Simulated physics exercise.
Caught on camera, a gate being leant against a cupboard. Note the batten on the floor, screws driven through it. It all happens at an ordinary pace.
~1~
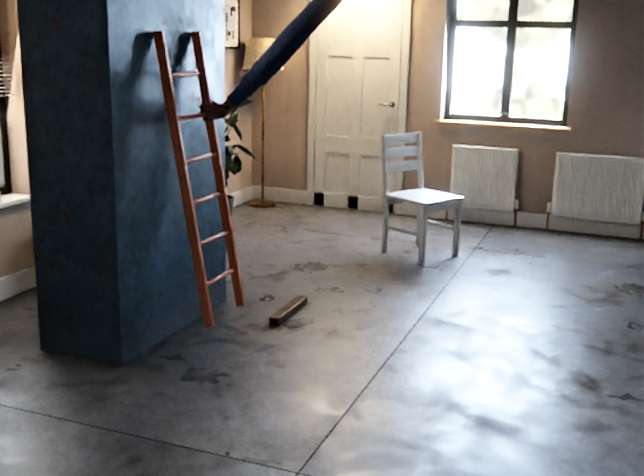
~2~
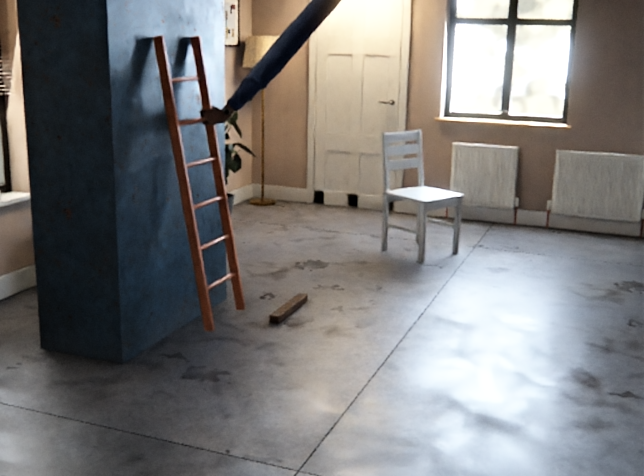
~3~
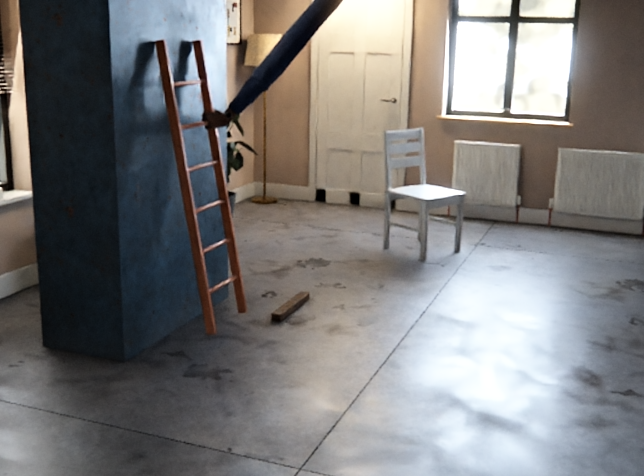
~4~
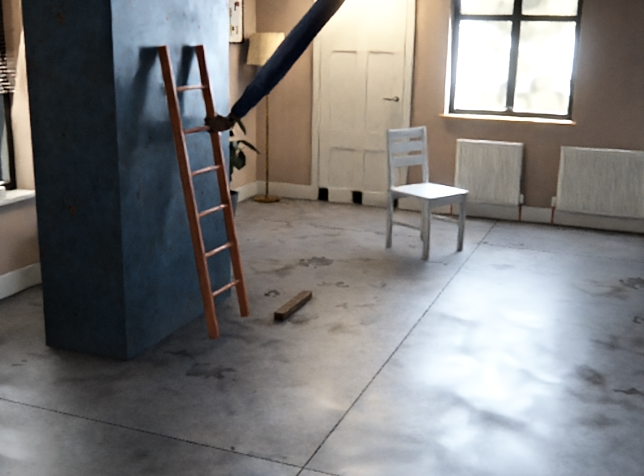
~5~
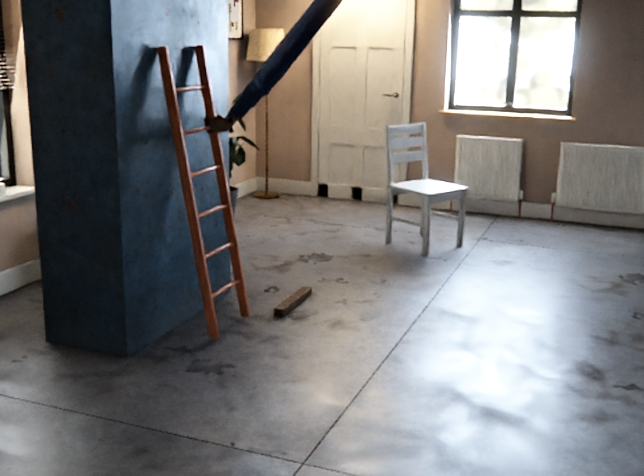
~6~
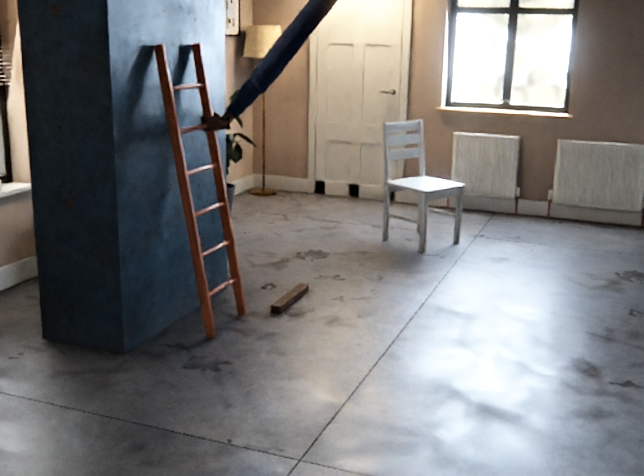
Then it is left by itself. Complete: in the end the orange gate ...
In the end the orange gate is still up.
Then, 0.26 s past the last view, orange gate at rest near (204, 190).
Finally, the orange gate remains leaning, near (204, 190).
